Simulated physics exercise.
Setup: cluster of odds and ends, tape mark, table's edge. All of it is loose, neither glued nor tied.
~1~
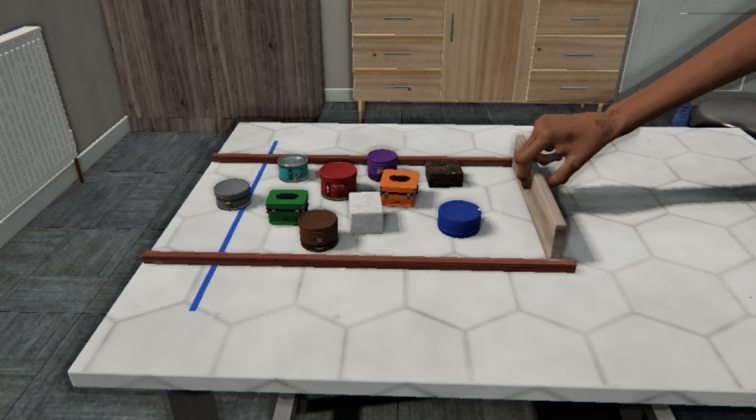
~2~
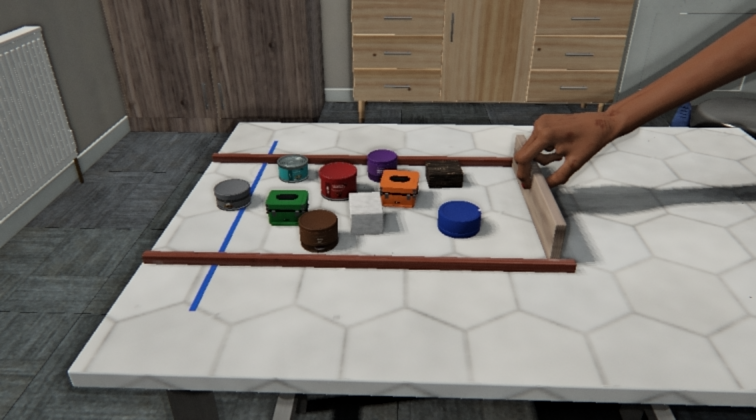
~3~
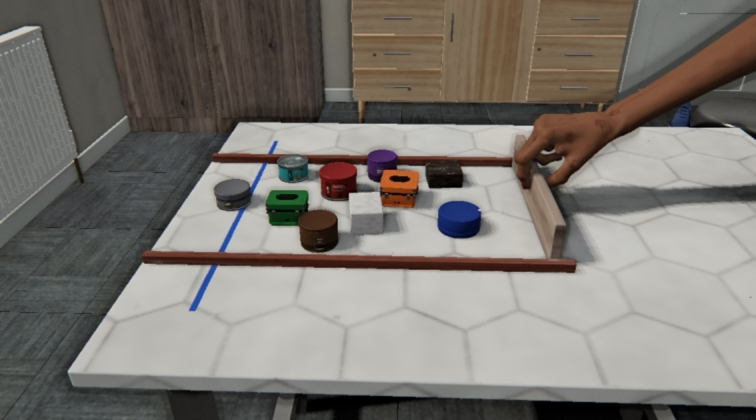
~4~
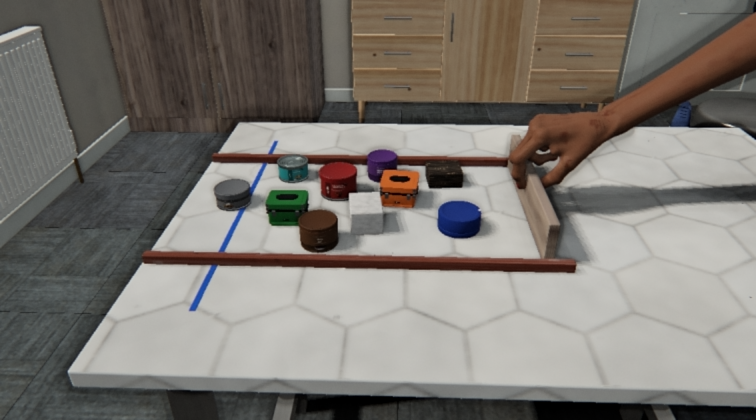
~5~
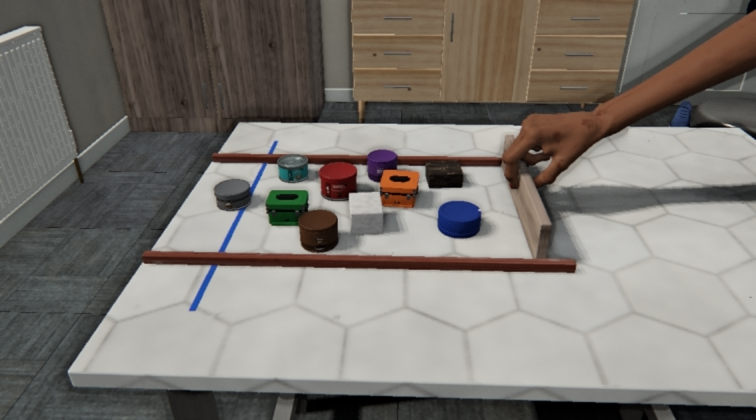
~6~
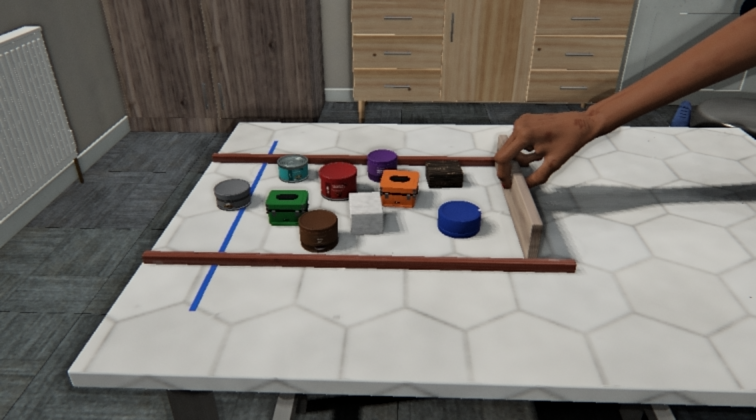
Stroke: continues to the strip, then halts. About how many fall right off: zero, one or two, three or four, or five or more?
You'd see three or four of the bits go off the end there.
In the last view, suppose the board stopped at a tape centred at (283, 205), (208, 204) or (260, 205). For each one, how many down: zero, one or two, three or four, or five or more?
Lab note - count per position: None; five or more; one to two.
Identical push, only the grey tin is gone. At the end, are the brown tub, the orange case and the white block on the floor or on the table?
Brown tub still up, orange case still up, white block still up.
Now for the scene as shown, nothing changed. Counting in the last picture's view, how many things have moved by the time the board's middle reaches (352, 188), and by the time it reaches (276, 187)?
At the first spot 9, then 10.
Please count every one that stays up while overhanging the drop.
Expected count: 3.
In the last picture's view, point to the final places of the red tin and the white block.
First: About (199, 179); second: About (189, 203).
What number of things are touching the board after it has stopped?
It's 4 of them.
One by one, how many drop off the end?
3 in total.
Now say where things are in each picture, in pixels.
In the first picture, grey tin (233, 195); turquoise pot (293, 168); green case (288, 208); board (535, 191); tape (245, 205).
In the second picture, turquoise pot (293, 169); purple tub (382, 166).
In the third picture, green case (288, 208); board (535, 191).
In the fourth picture, grey tin (233, 195); blue lid (459, 219).
In the fifth picture, turquoise pot (293, 169); brown tub (319, 231).
In the sixth picture, grey tin (233, 195); turquoise pot (293, 169); green case (288, 208); board (515, 191); tape (245, 205).
Soon after, none off yet; grey tin at rest near (233, 195); turquoise pot at rest near (293, 169); green case at rest near (288, 208).
At rest, the number that fall off is three or four; fallen, green case, turquoise pot and grey tin.
